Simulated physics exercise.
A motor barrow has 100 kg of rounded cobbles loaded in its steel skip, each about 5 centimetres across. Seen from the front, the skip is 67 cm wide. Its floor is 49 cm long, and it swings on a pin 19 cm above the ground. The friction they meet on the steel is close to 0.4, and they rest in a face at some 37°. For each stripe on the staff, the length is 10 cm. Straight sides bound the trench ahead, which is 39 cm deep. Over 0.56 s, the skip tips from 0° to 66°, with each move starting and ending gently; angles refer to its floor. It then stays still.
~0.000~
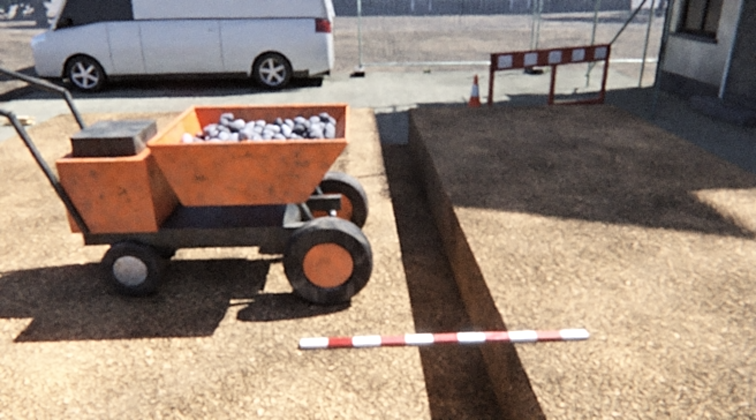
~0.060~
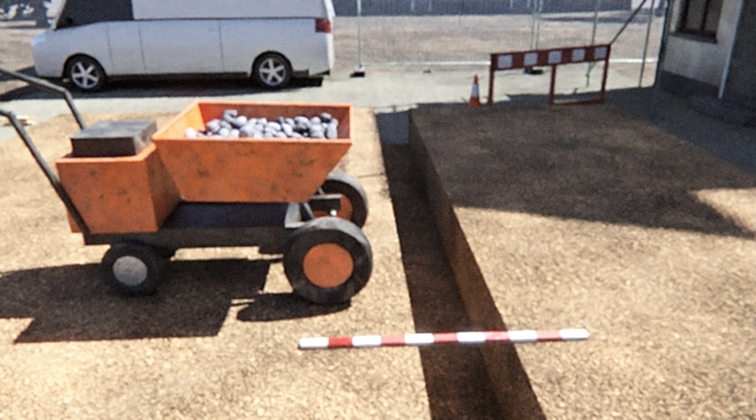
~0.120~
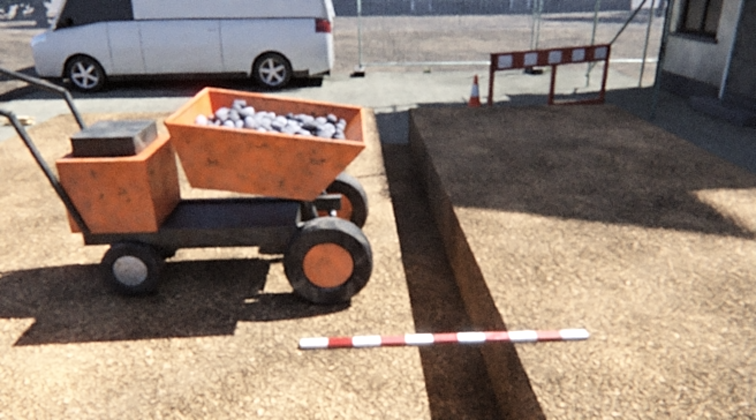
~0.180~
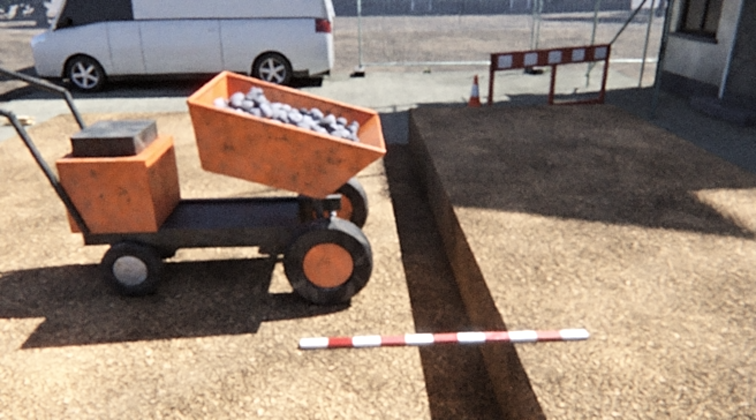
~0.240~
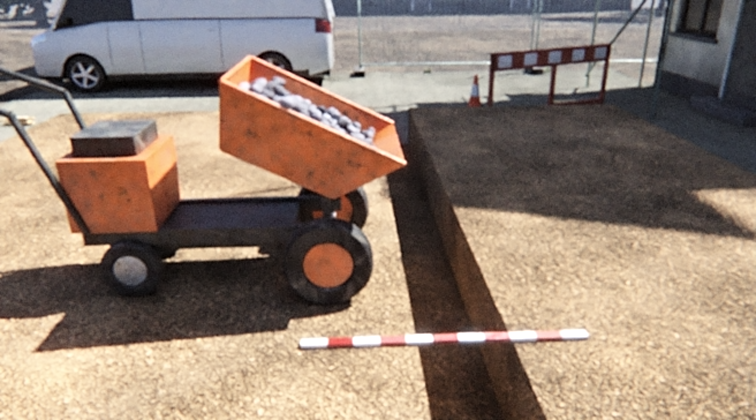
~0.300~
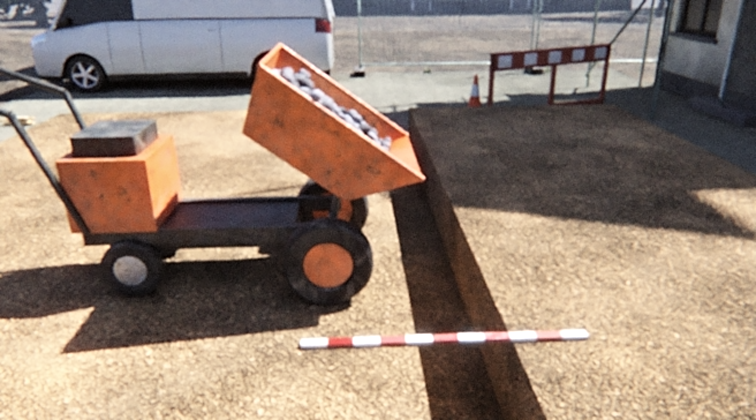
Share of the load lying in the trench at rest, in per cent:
36 per cent.
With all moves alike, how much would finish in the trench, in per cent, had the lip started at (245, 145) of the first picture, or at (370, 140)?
From the first spot near 75, from the second near 25 per cent.
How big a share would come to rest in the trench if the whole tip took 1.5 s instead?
65 per cent.
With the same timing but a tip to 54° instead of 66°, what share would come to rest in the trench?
Roughly 20 per cent would end in the trench.
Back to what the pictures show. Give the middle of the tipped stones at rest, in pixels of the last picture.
The resting stones are centred at roughly (513, 260).
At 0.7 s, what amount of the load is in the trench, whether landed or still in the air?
By that point it's something like 10 in a hundred.
After 0.4 s the floor is at 56°; 100 % in the skip; the foremost stones are at (415, 178).
After 0.7 s the floor is at 66°; 80 % in the skip, 11 % in the trench, 9 % past the trench; the foremost stones are at (506, 236).
After 1.0 s the floor is at 66°; 25 % in the skip, 13 % in the trench, 63 % past the trench; the foremost stones are at (665, 269).
After 3.0 s the floor is at 66°; 0 % in the skip, 36 % in the trench, 64 % past the trench; the foremost stones are past the picture's edge.
